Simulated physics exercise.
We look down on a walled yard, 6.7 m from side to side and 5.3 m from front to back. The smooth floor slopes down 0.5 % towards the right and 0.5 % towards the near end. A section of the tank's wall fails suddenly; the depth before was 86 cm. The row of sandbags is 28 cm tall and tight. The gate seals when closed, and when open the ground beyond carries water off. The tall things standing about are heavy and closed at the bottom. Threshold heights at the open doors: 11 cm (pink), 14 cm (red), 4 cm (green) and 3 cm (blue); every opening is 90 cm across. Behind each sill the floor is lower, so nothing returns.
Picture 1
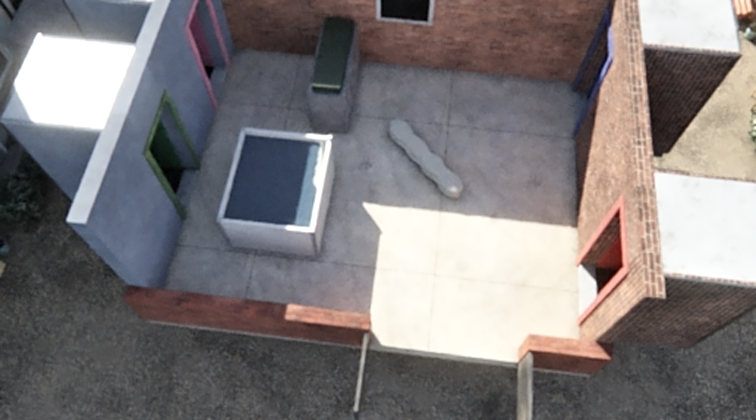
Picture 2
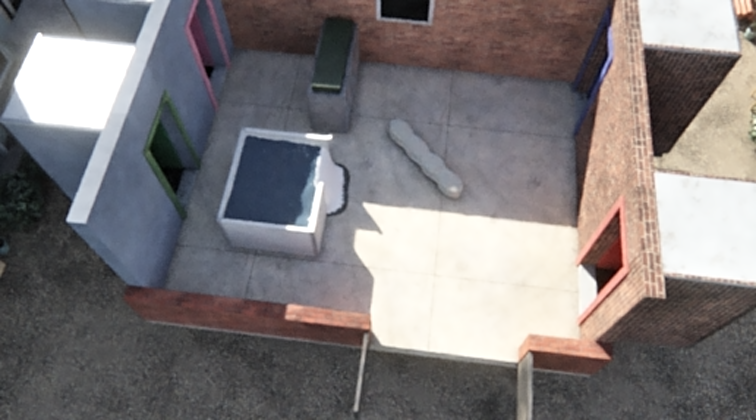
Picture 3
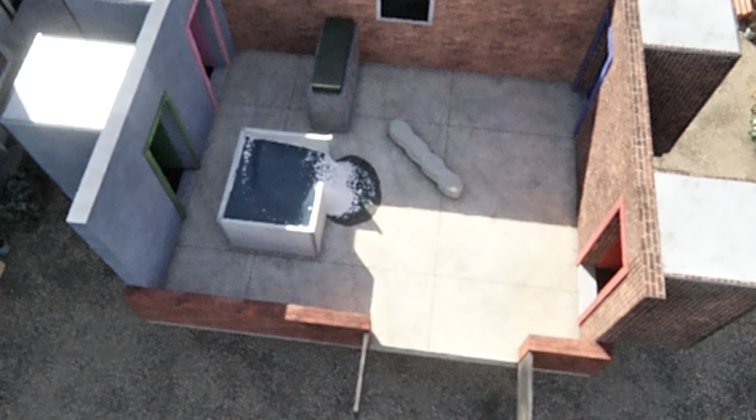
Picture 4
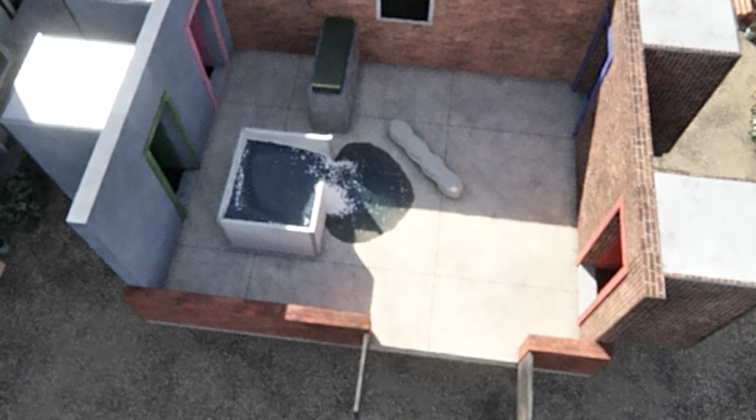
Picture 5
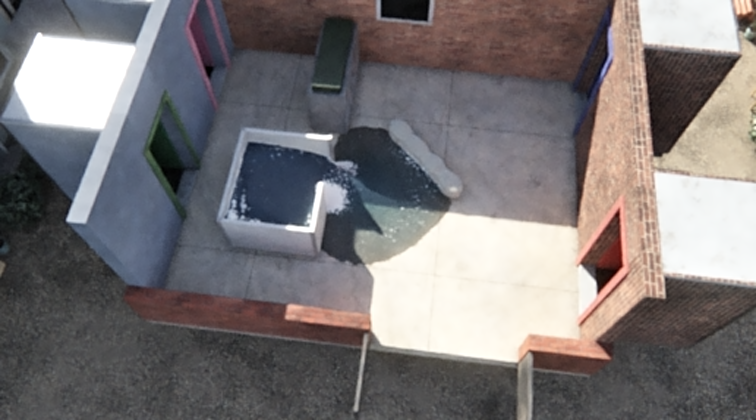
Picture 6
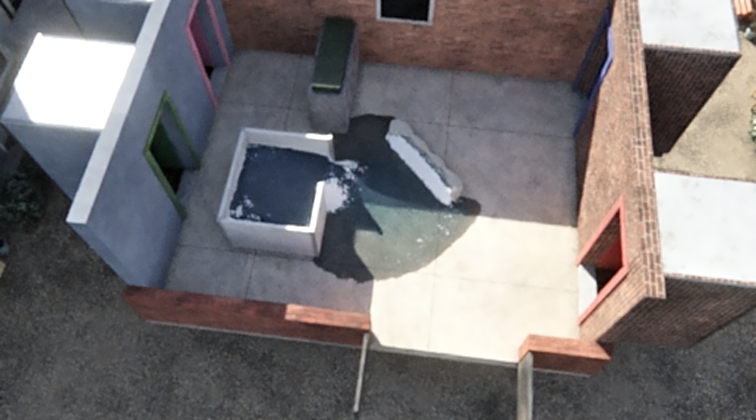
White tank of dark water bursting open on its right side in a walled yard, water spreading across the floor and around a lumpy grey barrier.
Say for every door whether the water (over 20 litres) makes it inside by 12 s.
The water let in: At the pink door it stays under the limit; at the red door it goes over the limit; at the green door it does not reach the limit; at the blue door it passes the limit.
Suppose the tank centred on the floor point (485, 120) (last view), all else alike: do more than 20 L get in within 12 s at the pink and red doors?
Against that limit: Pink under, red below.
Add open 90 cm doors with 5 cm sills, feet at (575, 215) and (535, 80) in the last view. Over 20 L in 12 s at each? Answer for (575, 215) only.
There: Over.
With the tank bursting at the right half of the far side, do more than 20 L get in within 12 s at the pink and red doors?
Then: Pink over, red not over.
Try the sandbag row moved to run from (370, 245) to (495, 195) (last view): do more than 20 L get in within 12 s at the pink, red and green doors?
Then: Pink under, red not over, green not over.
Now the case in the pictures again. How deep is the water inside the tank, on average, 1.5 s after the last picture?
Some 37 cm.
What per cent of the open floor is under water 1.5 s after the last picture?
Some 45 per cent of it.
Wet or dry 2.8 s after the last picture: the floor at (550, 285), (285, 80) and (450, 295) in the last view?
In turn: Wet, not reached, under water.
Then, 0.7 s after the last picture water covers 35 % of the floor and is deepest (40 cm) near (413, 166); pink door not reached, red door not reached, green door not reached, blue door not reached.
Then, 1.5 s after the last picture water covers 45 % of the floor and is deepest (44 cm) near (578, 342); pink door not reached, red door 23 cm at the sill, 22 L in, green door not reached, blue door not reached.
Then, 2.8 s after the last picture water covers 45 % of the floor and is deepest (20 cm) near (521, 292); pink door not reached, red door 18 cm at the sill, 60 L in, green door not reached, blue door 3 cm at the sill, 0 L in.
Then, 6.3 s after the last picture water covers 60 % of the floor and is deepest (11 cm) near (578, 354); pink door not reached, red door 9 cm at the sill, 68 L in, green door not reached, blue door 9 cm at the sill, 43 L in.
Then, 11.3 s after the last picture water covers 60 % of the floor and is deepest (7 cm) near (575, 210); pink door not reached, red door 6 cm at the sill, 68 L in, green door not reached, blue door 6 cm at the sill, 97 L in.
